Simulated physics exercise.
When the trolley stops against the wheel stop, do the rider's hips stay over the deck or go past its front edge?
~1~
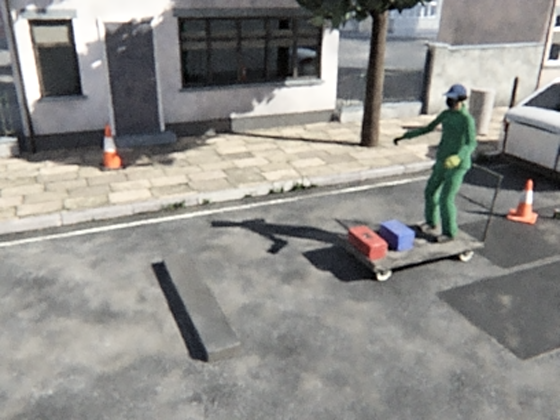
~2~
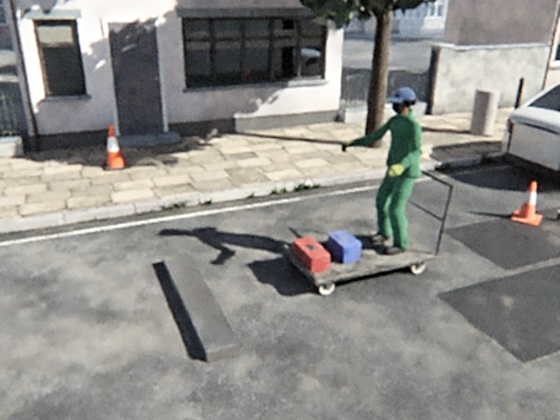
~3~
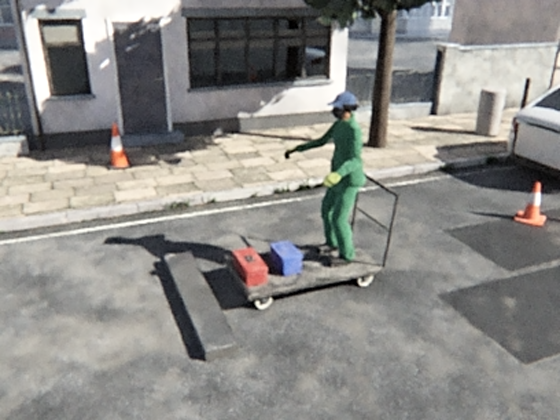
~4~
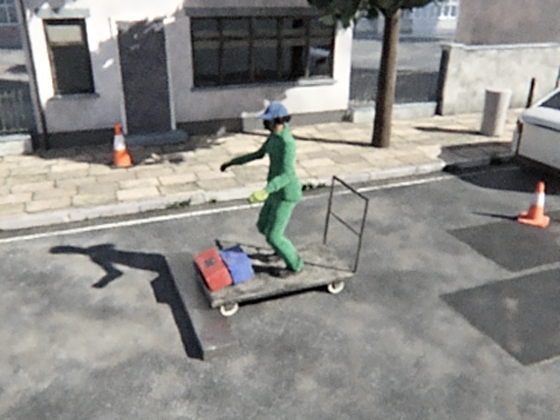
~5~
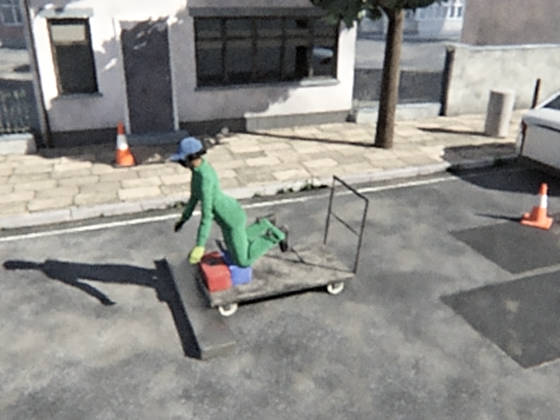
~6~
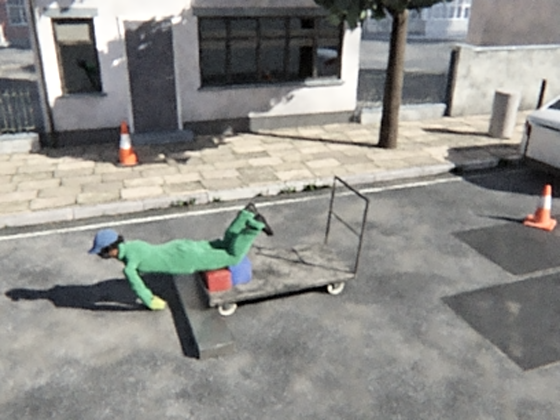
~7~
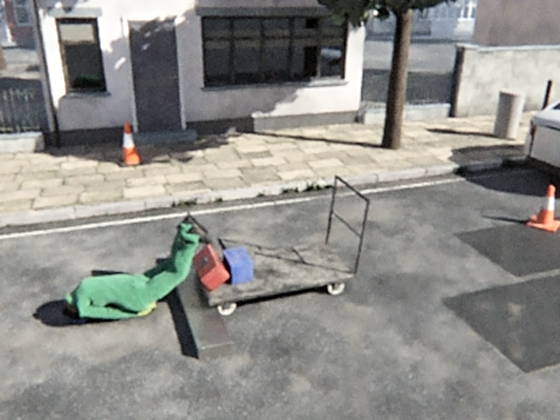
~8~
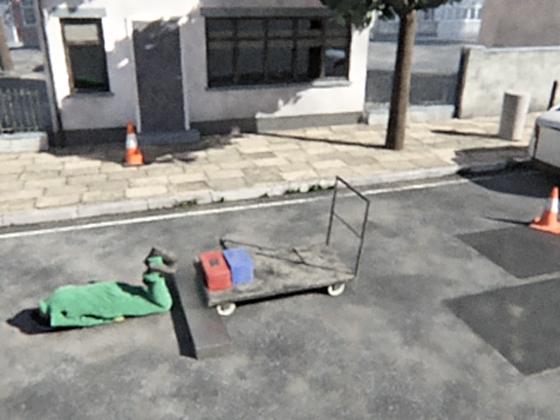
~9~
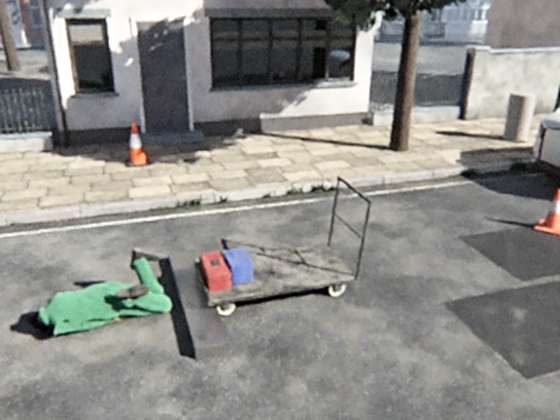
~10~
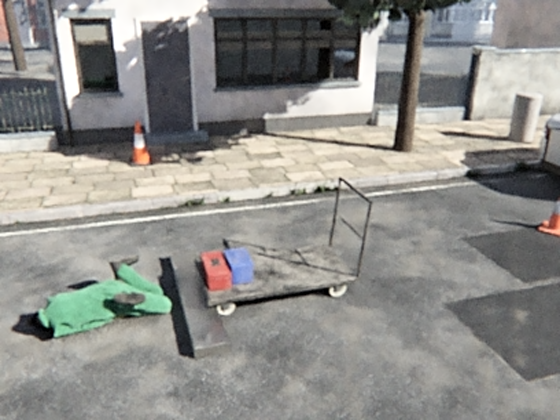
The rider's hips go past the front edge of the deck. The rider ends up lying on the road to the left of the wheel stop.
A trolley rolls left into a wheel stop, and its green-clad rider pitches onto the road.
